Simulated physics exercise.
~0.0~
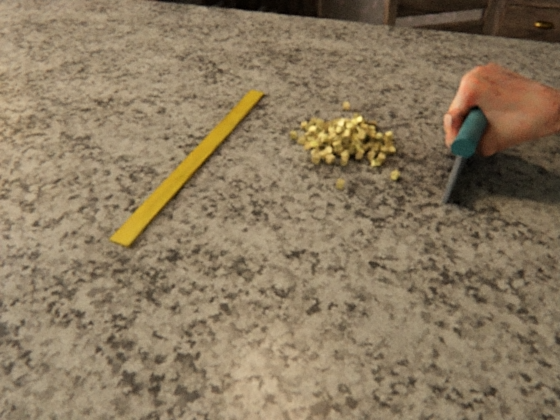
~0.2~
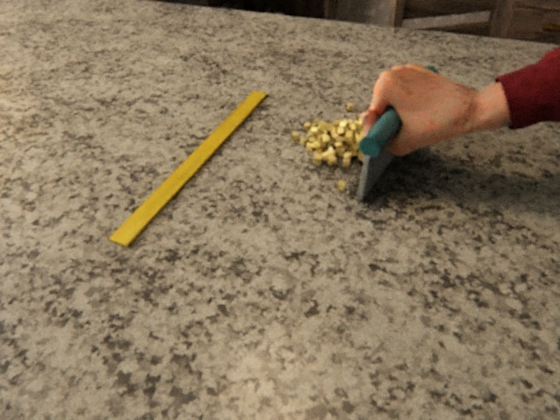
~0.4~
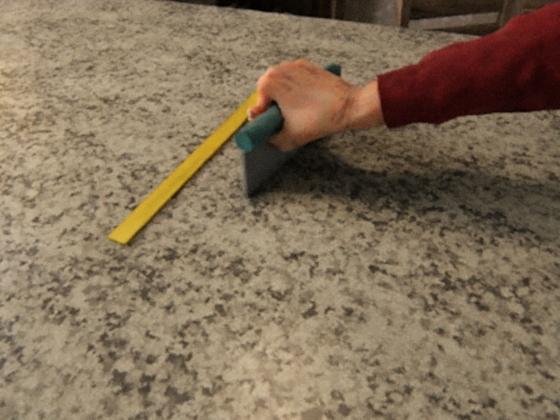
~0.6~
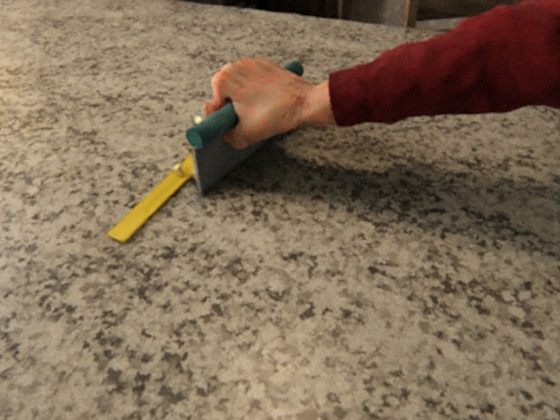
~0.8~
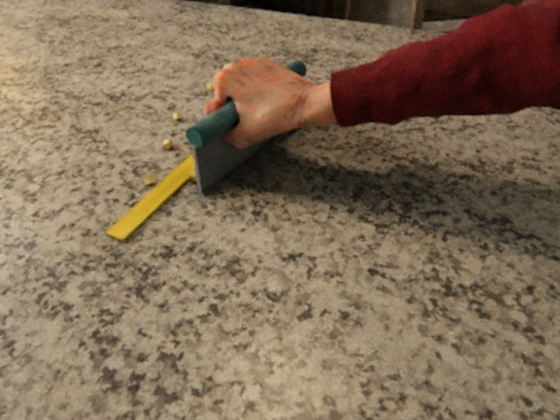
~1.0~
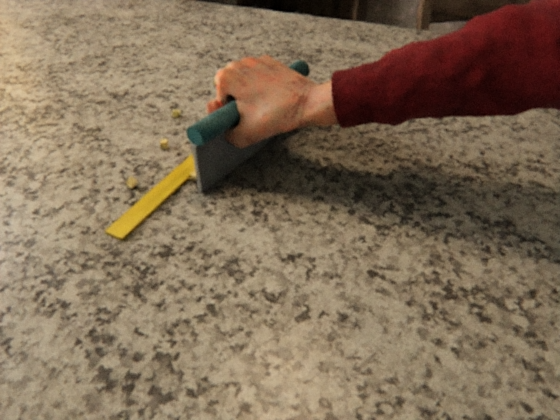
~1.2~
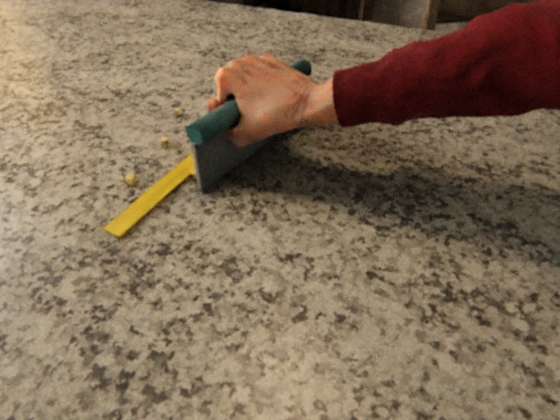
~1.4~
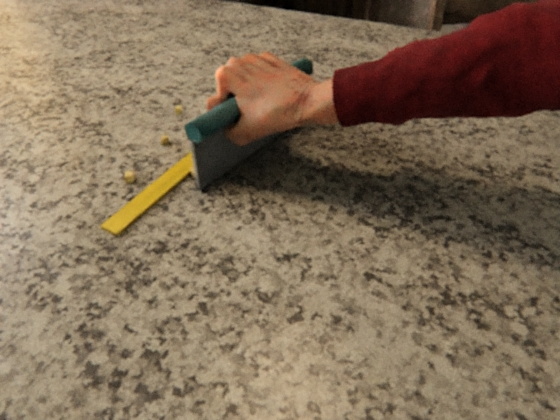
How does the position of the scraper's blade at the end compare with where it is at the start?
At the start the blade is at the right side of the view, to the right of the pile of cubes. By the end it is well to the left, held up against the yellow strip.
